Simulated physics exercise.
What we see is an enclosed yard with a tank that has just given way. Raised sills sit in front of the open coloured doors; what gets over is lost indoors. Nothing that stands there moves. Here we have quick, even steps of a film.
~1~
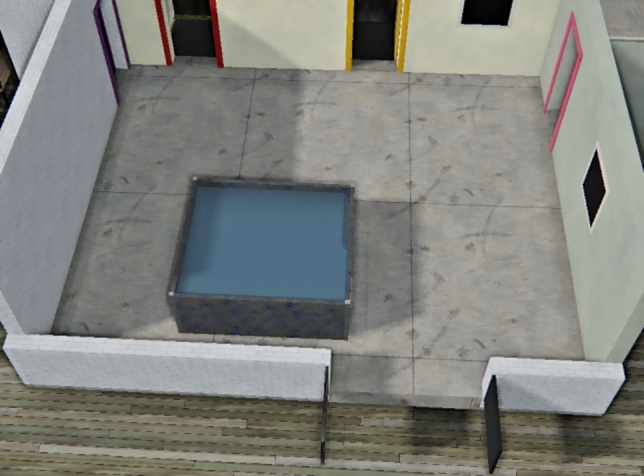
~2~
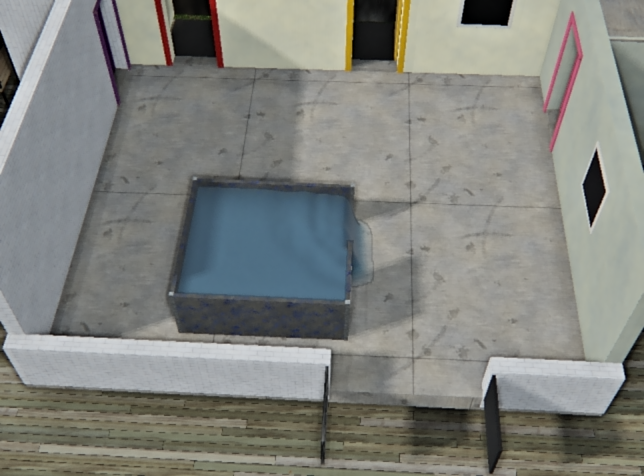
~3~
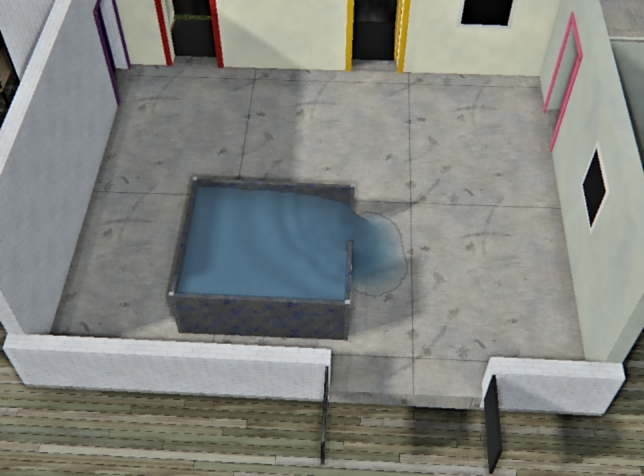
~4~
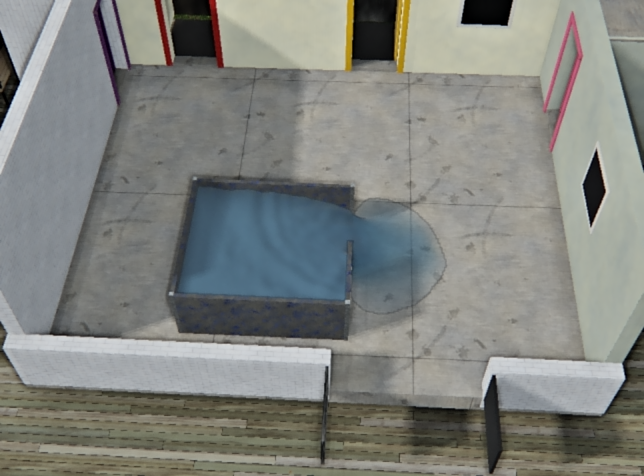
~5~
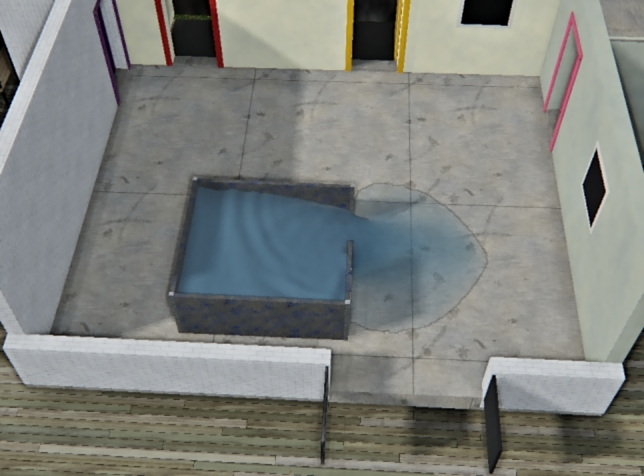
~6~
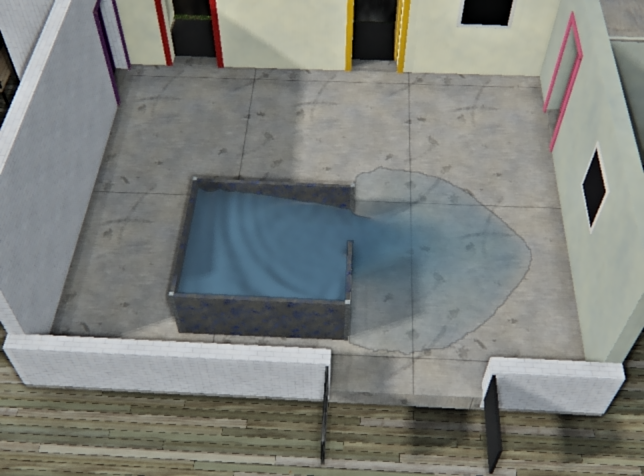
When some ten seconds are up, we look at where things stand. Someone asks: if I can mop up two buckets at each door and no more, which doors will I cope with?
Result: I expect the red door to stay within two buckets; I expect the pink door to go over the limit; I expect the yellow door to stay within two buckets; I expect the purple door to go over the limit.
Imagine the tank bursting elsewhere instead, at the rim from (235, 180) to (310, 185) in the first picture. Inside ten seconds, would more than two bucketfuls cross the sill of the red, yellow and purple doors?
Red door: Above the limit; yellow door: Above the limit; purple door: Above the limit.
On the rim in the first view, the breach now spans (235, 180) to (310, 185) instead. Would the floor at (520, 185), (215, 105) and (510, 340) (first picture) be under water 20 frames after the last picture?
Taken in turn they're unwetted, swamped and unwetted.
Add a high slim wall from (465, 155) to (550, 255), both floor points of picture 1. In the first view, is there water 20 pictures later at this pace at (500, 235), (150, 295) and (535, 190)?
Taking the three spots in turn, they are inundated, unwetted and inundated.
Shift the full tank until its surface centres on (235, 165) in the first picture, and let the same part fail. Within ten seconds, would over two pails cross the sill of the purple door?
My answer is that the purple door ends up beneath.
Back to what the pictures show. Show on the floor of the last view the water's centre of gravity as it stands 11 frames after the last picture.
The water's middle lies around (363, 260).
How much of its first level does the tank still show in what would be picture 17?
Close to 60 in a hundred.
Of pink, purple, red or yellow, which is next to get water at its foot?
Go with the pink one.
A moment on, water covers 30 % of the floor; the red door not reached, the pink door not reached, the yellow door not reached, the purple door not reached.
Next, water covers 35 % of the floor; the red door not reached, the pink door under two buckets in, the yellow door not reached, the purple door not reached.
Then, water covers 40 % of the floor; the red door not reached, the pink door over two buckets in, the yellow door not reached, the purple door not reached.
Later, water covers 80 % of the floor; the red door wet at the sill, nothing in, the pink door over two buckets in, the yellow door wet at the sill, nothing in, the purple door wet at the sill, nothing in.
In the end, water covers 100 % of the floor; the red door wet at the sill, nothing in, the pink door over two buckets in, the yellow door under two buckets in, the purple door over two buckets in.
